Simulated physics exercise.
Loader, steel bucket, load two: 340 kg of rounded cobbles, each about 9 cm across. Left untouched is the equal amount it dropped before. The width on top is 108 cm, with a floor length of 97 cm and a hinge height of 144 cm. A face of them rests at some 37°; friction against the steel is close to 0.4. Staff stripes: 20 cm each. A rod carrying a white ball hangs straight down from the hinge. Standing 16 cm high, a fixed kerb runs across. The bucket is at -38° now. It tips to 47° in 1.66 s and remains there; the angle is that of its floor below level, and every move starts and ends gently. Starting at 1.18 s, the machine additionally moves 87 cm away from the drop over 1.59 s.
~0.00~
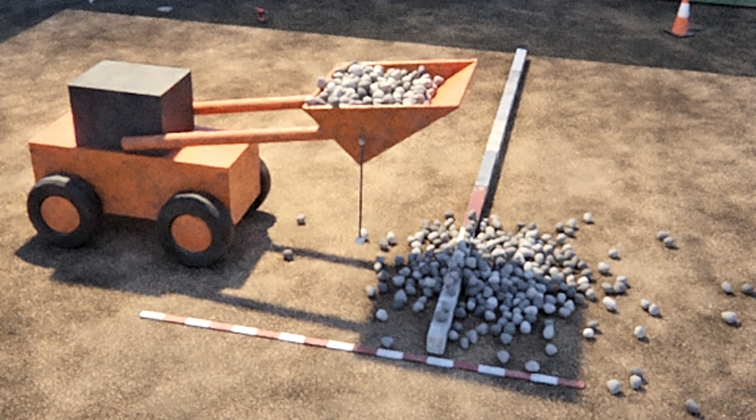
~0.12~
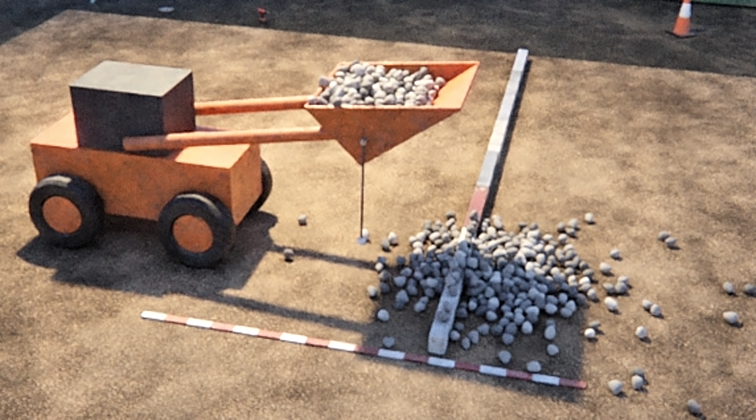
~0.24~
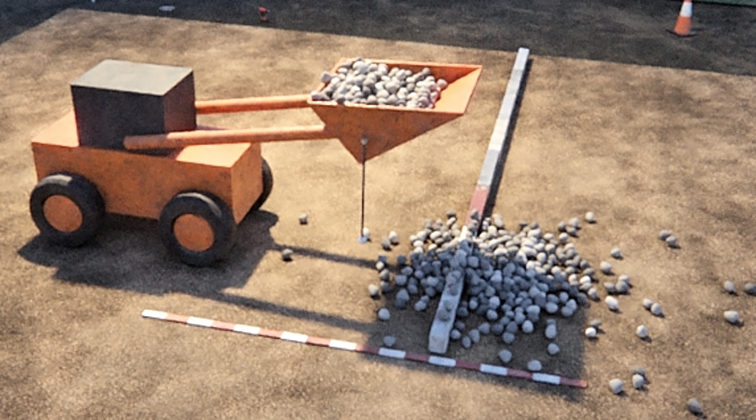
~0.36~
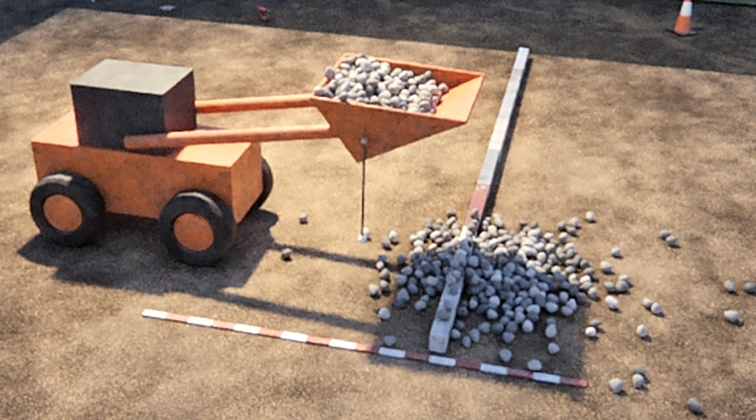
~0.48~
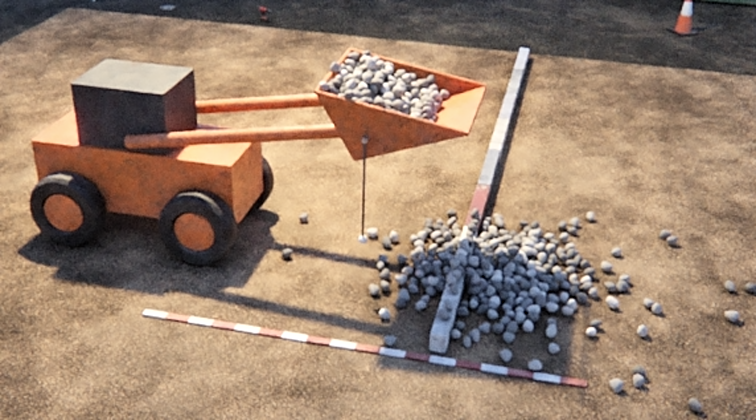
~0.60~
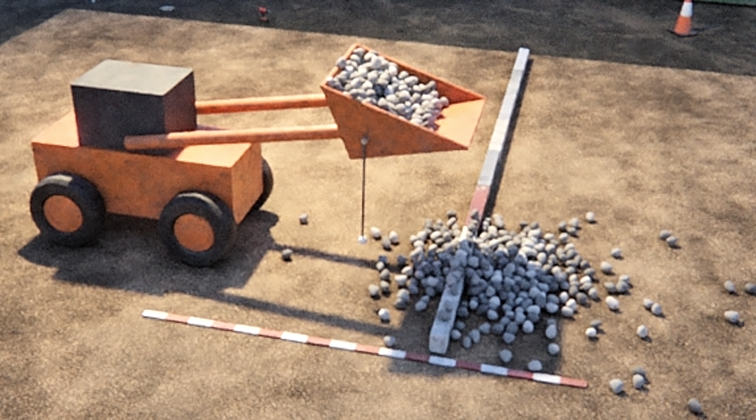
On sandy ground, an orange loader's stone-filled bucket slowly tilts its right-hand lip downward.
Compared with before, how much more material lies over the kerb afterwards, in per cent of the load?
Some 26 per cent of a load more.
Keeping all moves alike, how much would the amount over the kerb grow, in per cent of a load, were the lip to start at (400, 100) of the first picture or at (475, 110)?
Near 0 per cent from the first place, 50 from the second.
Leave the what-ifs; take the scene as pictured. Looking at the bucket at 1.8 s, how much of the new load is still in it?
Estimate: 10 % remaining inside, roughly.
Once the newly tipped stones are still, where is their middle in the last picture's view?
Roughly at (438, 257) in the last picture.
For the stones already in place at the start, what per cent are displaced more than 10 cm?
Some 5 percent, give or take.
After 1.2 s the floor is at 33°; in per cent of one load, 99 in the bucket, 27 on this side of the kerb, 74 over the kerb; the foremost stones are at (693, 295).
After 1.8 s the floor is at 47°; in per cent of one load, 10 in the bucket, 100 on this side of the kerb, 90 over the kerb; the foremost stones are at (693, 295).
After 3.2 s the floor is at 47°; in per cent of one load, 0 in the bucket, 100 on this side of the kerb, 100 over the kerb; the foremost stones are at (693, 295).
After 5.9 s the floor is at 47°; in per cent of one load, 0 in the bucket, 100 on this side of the kerb, 100 over the kerb; the foremost stones are at (693, 295). Net gain over the kerb, 26.
